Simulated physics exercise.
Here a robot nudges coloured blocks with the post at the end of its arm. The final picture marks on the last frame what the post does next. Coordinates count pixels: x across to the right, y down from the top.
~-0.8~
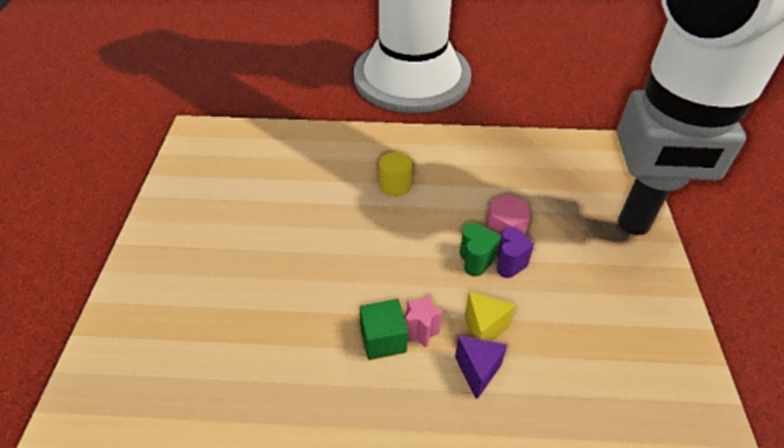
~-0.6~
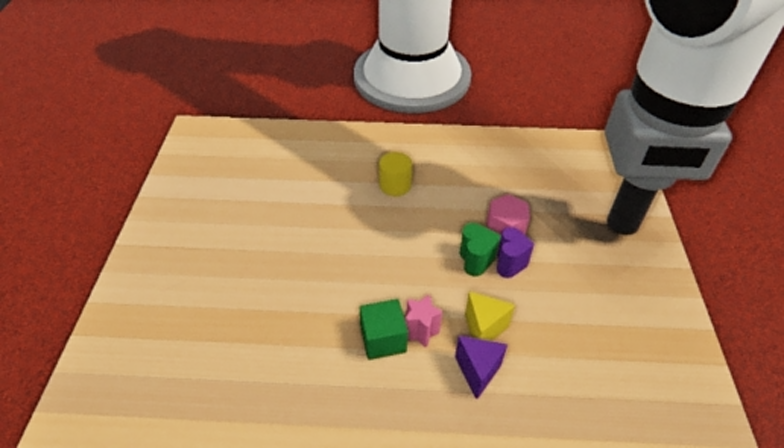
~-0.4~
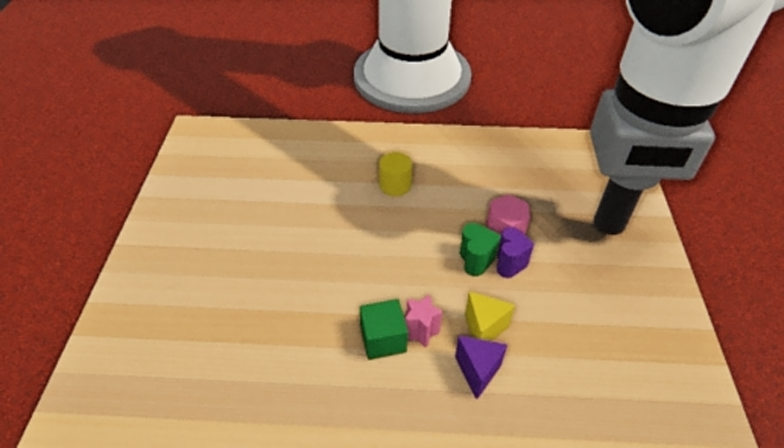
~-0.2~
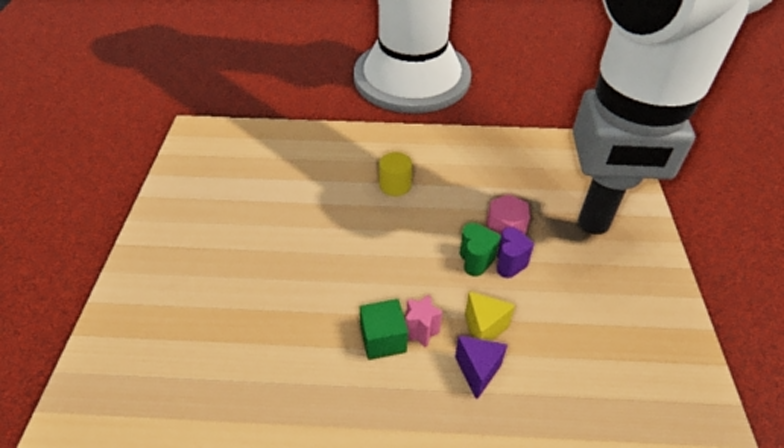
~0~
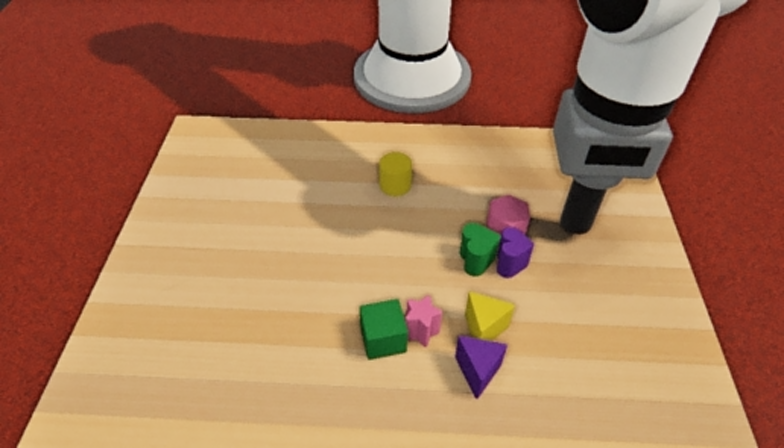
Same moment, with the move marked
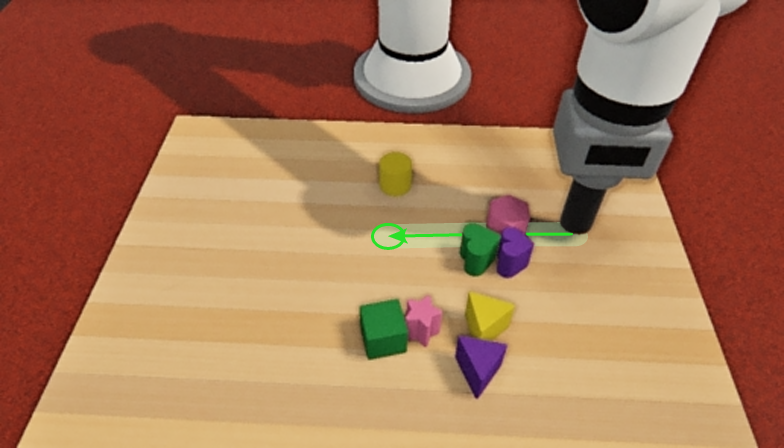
A robot arm with a black post at its end reaches down over the right side of a pale wooden board on a red surface, seen from above at an angle. Green and purple heart-shaped blocks sit beside a pink block, with a yellow cylinder behind and a green cube, pink star, and yellow and purple triangles in front. The post slides a short way left toward the hearts, while the blocks and camera stay still.
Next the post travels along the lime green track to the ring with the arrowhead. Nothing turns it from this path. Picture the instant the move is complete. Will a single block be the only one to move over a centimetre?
Going by the path, yes.
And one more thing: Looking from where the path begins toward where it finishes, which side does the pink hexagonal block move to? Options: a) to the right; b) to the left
a (to the right)
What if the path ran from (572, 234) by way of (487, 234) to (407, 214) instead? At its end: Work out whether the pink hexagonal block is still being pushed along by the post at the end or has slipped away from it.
The pink hexagonal block is leading.
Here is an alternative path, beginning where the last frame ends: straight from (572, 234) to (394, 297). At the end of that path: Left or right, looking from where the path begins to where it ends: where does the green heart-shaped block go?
The green heart-shaped block goes right.
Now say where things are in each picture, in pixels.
The first picture shows tip of the post at (634, 224), middles of tops, green heart-shaped block at (480, 238), pink hexagonal block at (510, 209).
The second picture shows post at (623, 224), nothing pushed.
The third picture shows post at (609, 224), nothing pushed.
The fourth picture shows post at (594, 223), nothing pushed.
The fifth picture shows post at (576, 223), green heart-shaped block at (480, 238), pink hexagonal block at (510, 209).
The line goes in a line from (572, 234) to (388, 236).
The first path, step by step. One third of the way, post at (511, 223); pink hexagonal block at (479, 207).
Two thirds of the way, post at (450, 224); pink hexagonal block at (417, 204), turned 25° clockwise.
At the end, post at (388, 225); green heart-shaped block unmoved; pink hexagonal block at (359, 197), turned 55° clockwise.
